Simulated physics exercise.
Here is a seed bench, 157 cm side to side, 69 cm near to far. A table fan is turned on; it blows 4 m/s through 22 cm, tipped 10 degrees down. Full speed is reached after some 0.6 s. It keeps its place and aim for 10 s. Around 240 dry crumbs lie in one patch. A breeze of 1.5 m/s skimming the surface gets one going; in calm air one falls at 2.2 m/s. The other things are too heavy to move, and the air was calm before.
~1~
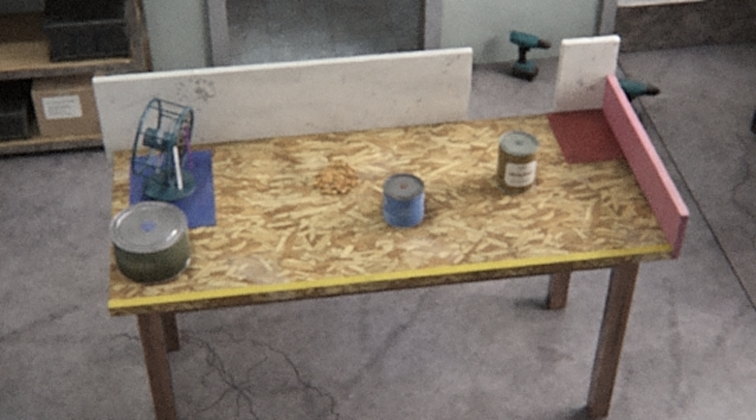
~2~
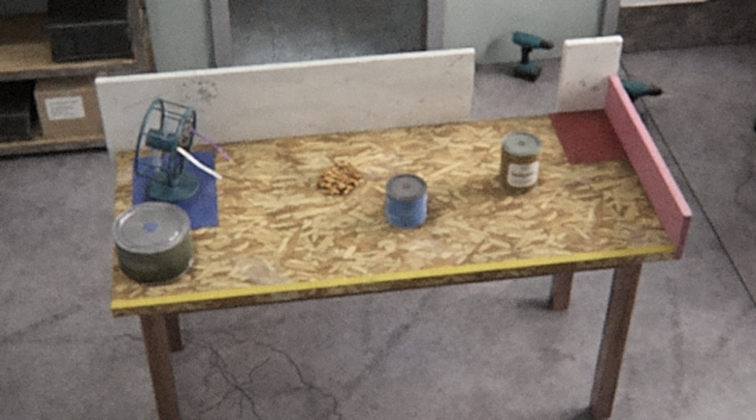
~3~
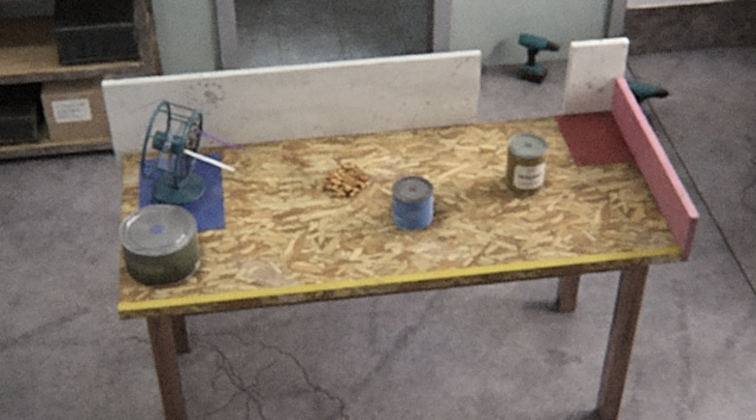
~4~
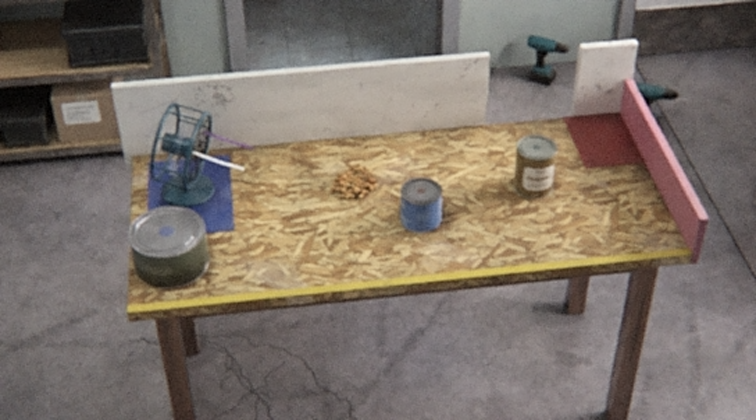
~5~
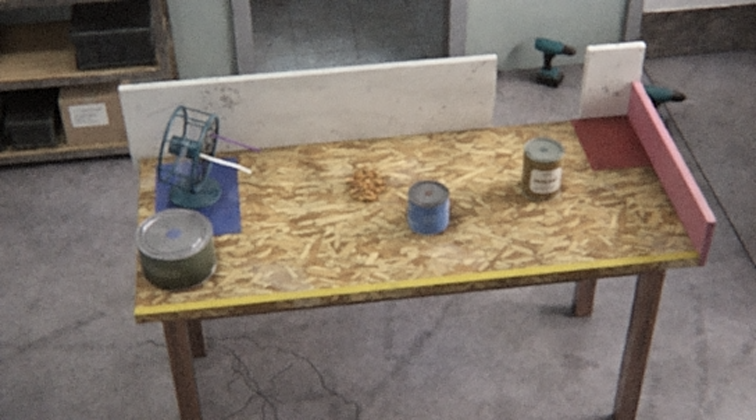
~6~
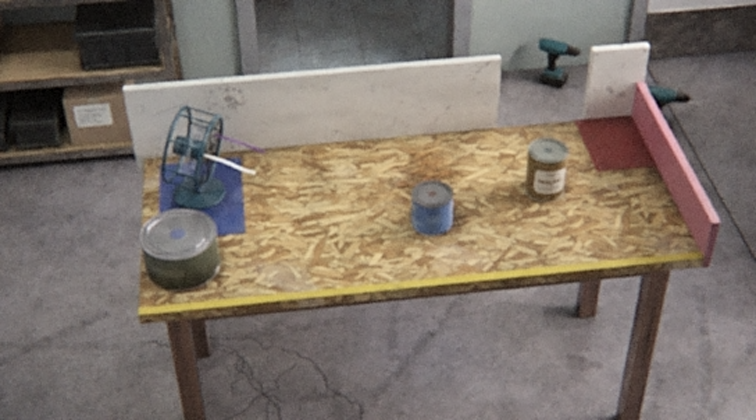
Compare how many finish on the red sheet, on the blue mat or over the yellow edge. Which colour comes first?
It is red that takes the most.
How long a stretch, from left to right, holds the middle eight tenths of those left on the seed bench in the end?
About 10 cm.
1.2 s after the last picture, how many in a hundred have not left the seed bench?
Near 70 %.
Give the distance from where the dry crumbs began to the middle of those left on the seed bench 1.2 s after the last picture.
Roughly 90 cm.
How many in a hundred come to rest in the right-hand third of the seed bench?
Near 70 %.
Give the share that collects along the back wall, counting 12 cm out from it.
Some 50 per cent.
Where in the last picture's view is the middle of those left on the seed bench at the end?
Near (635, 120).
Then, 1.2 s after the last picture, 33 % are on the move or not yet settled, 63 % are on the red sheet, 9 % over the yellow edge and 0 % on the blue mat; the middle of those still in play is near (635, 124).
Then, 2.4 s after the last picture, 30 % are on the move or not yet settled, 63 % are on the red sheet, 10 % over the yellow edge and 0 % on the blue mat; the middle of those still in play is near (635, 122).
Then, 4.7 s after the last picture, 26 % are on the move or not yet settled, 63 % are on the red sheet, 10 % over the yellow edge and 0 % on the blue mat; the middle of those still in play is near (635, 121).
Then, 9.2 s after the last picture, at the end, 62 % are on the red sheet, 10 % over the yellow edge and 0 % on the blue mat; the middle of those still in play is near (635, 120).
